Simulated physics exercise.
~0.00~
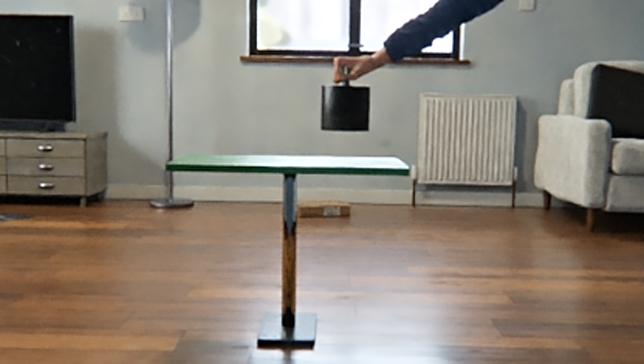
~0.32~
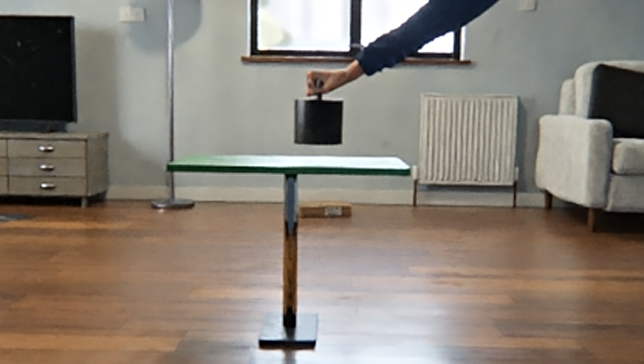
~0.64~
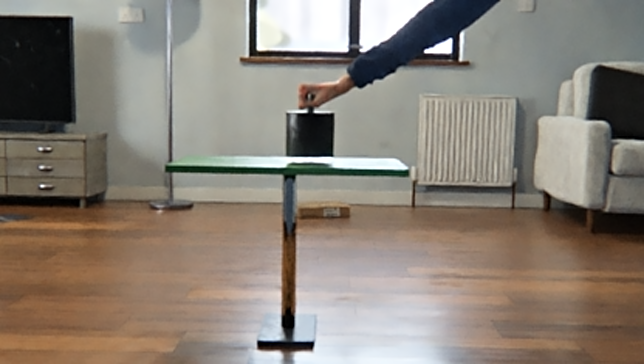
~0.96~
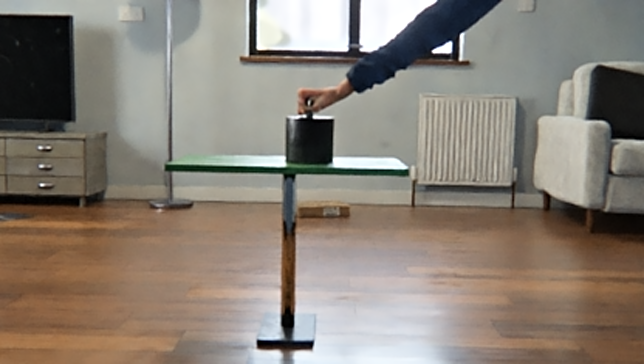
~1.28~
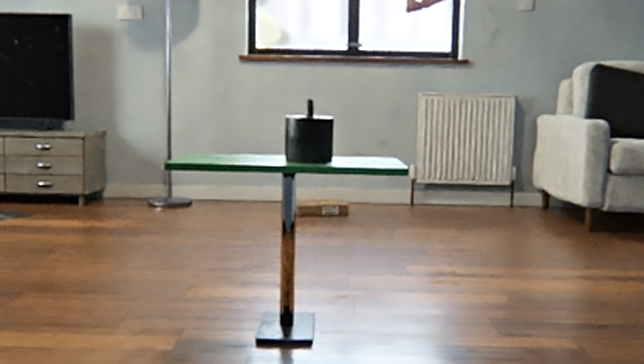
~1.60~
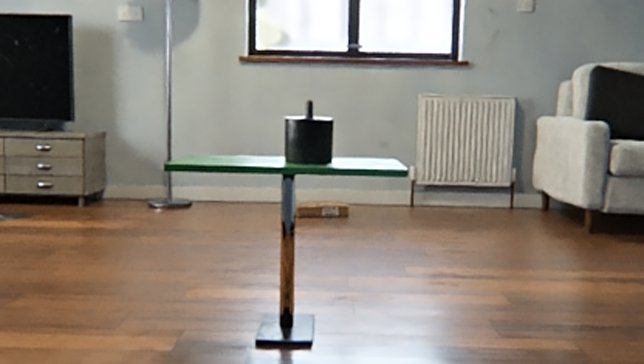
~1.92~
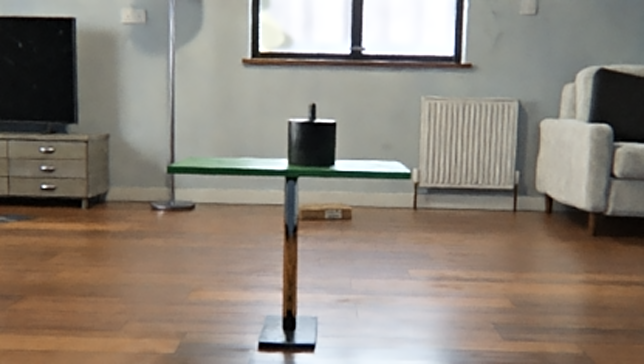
In a living room, a hand lowers a black cylinder onto a green table, which stays steady.
